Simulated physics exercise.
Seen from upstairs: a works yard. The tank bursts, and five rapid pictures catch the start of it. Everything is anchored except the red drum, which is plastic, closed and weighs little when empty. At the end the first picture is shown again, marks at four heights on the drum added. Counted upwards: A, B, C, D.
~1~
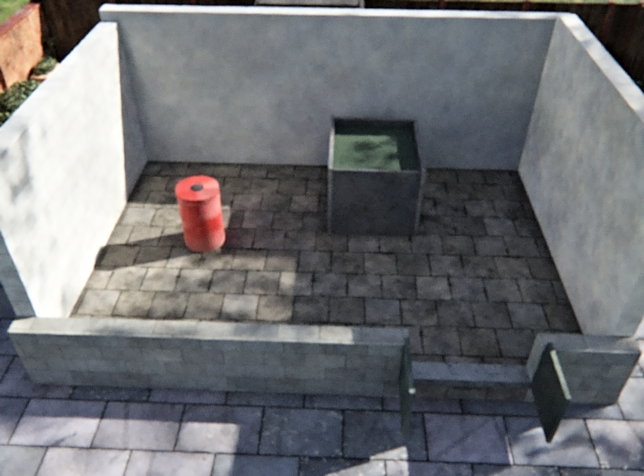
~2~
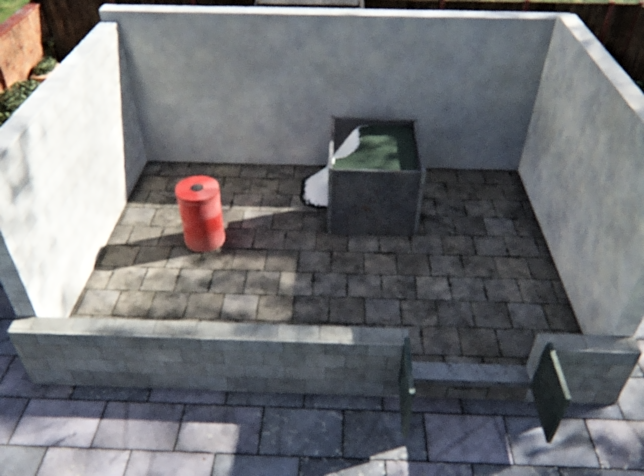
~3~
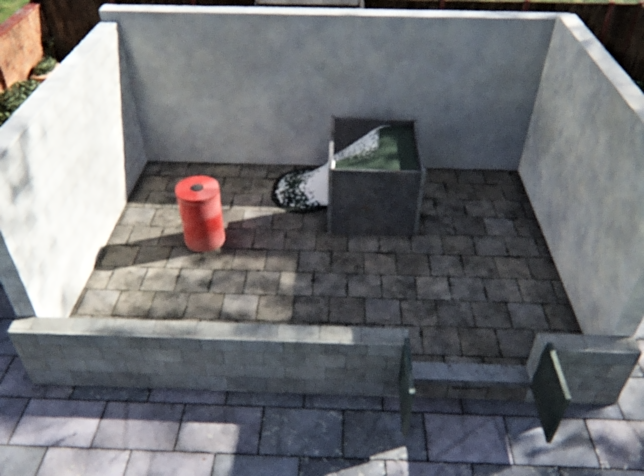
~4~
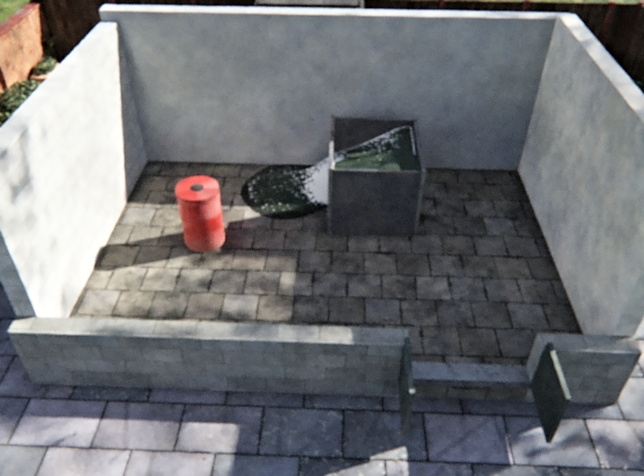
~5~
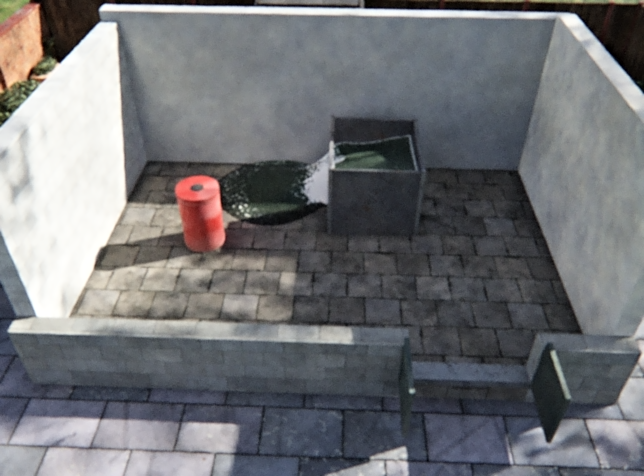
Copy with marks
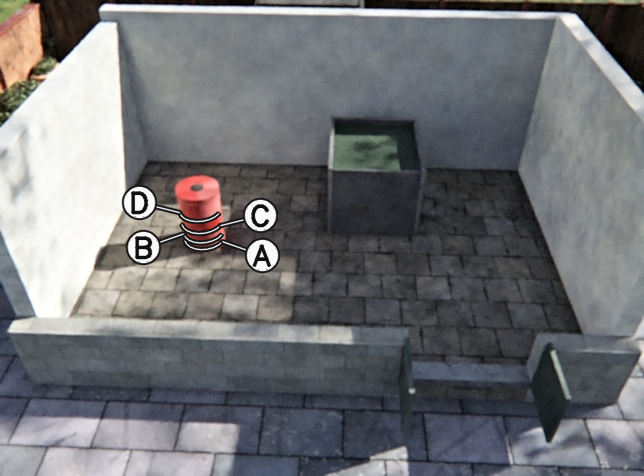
A paved works yard enclosed by pale grey walls is seen from upstairs, the view staying still. A red drum stands left of centre, a dark square tank full of green water sits near the back wall, and a gate is open in the low front wall at right. Water pours from the tank's left side, white and foaming, and spreads leftward in a dark, widening pool towards the unmoving drum.
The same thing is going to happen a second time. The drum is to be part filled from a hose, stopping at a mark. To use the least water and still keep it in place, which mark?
That is line B.
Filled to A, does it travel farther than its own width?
Yes, clearly.
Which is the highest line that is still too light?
That is line A.
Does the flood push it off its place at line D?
No, that is safe.
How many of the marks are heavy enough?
Three of the four.
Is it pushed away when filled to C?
No, that is safe.
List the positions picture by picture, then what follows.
Lid of the red drum at (197, 188); tank full, its middle at (375, 148); open gate at (472, 334), in the first frame.
In the second frame, 1 % of the ground under water, its edge towards the drum at (310, 198).
In the third frame, 4 % of the ground under water, its edge towards the drum at (288, 207).
In the fourth frame, 7 % of the ground under water, its edge towards the drum at (258, 205).
Lid of the red drum at (197, 188); 10 % of the ground under water, its edge towards the drum at (243, 216), in the fifth frame.
In white, A at (201, 249); B at (199, 242); C at (198, 233); D at (196, 221); from the bottom up A, B, C, D.
With A, it is pushed about 3 times its own width away.
With B, it does not move.
With C, it does not move.
With D, it does not move.
